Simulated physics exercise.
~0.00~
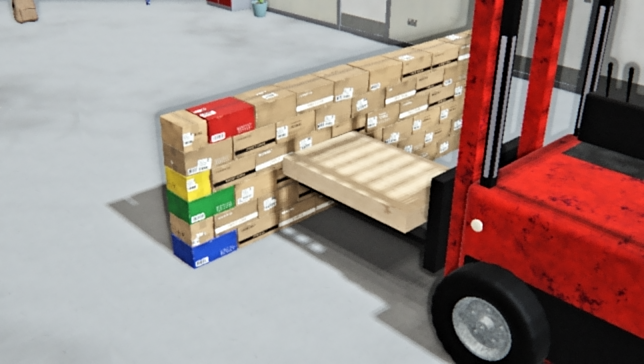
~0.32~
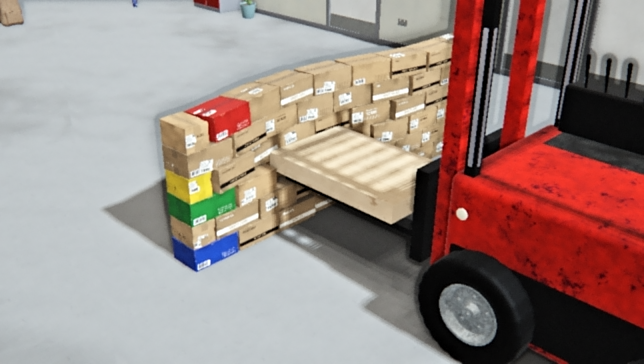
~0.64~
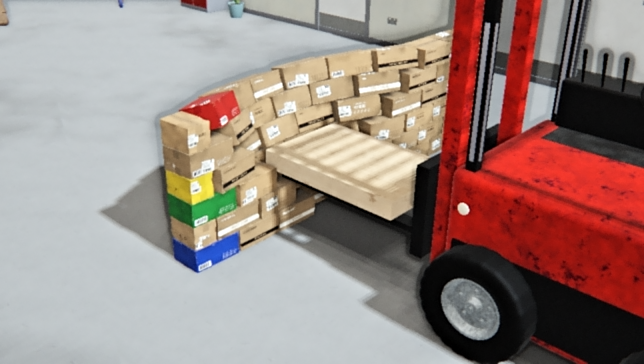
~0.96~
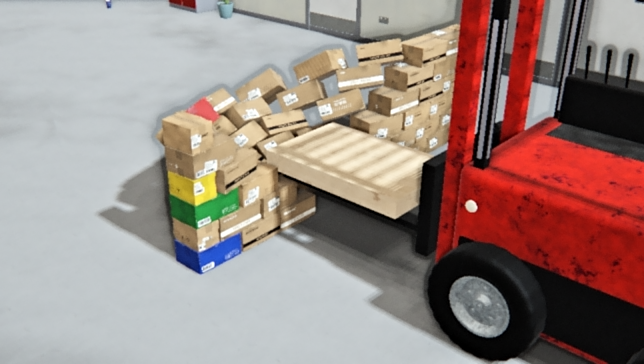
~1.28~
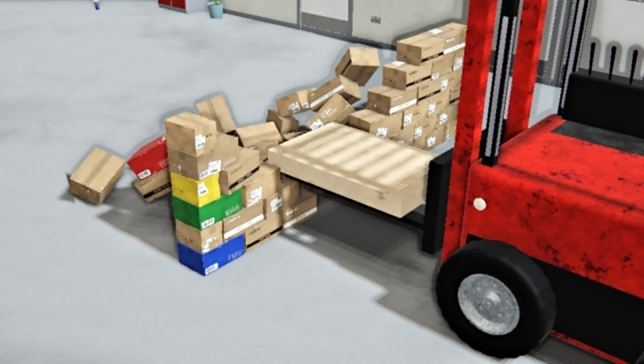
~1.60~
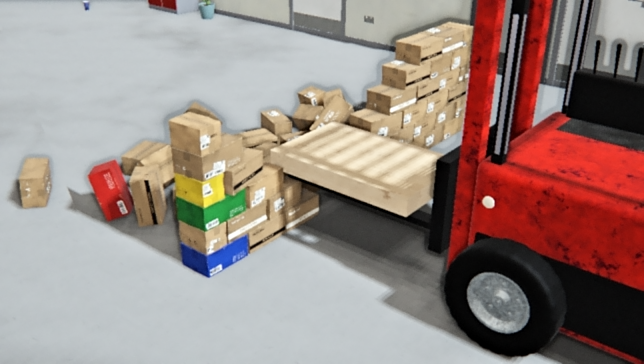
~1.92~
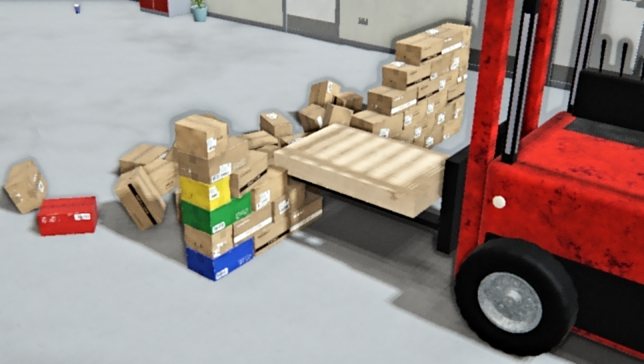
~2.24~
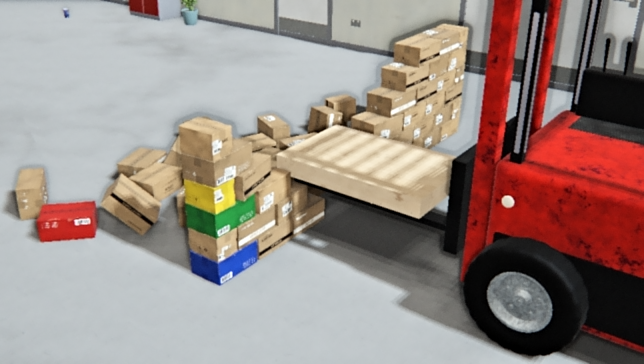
A red forklift on the right pushes a wooden case on its forks into a long wall of stacked brown cartons, seen from above on a pale grey warehouse floor. At the wall's near left end sit a red, a yellow, a green and a blue box. The upper rows bulge away from the case, tilt, then break apart and tumble off the far side. The red box slides off and rolls over onto the floor at left beside a few cartons. The forklift stops, leaving a gap, with the yellow, green and blue boxes still stacked at the corner.
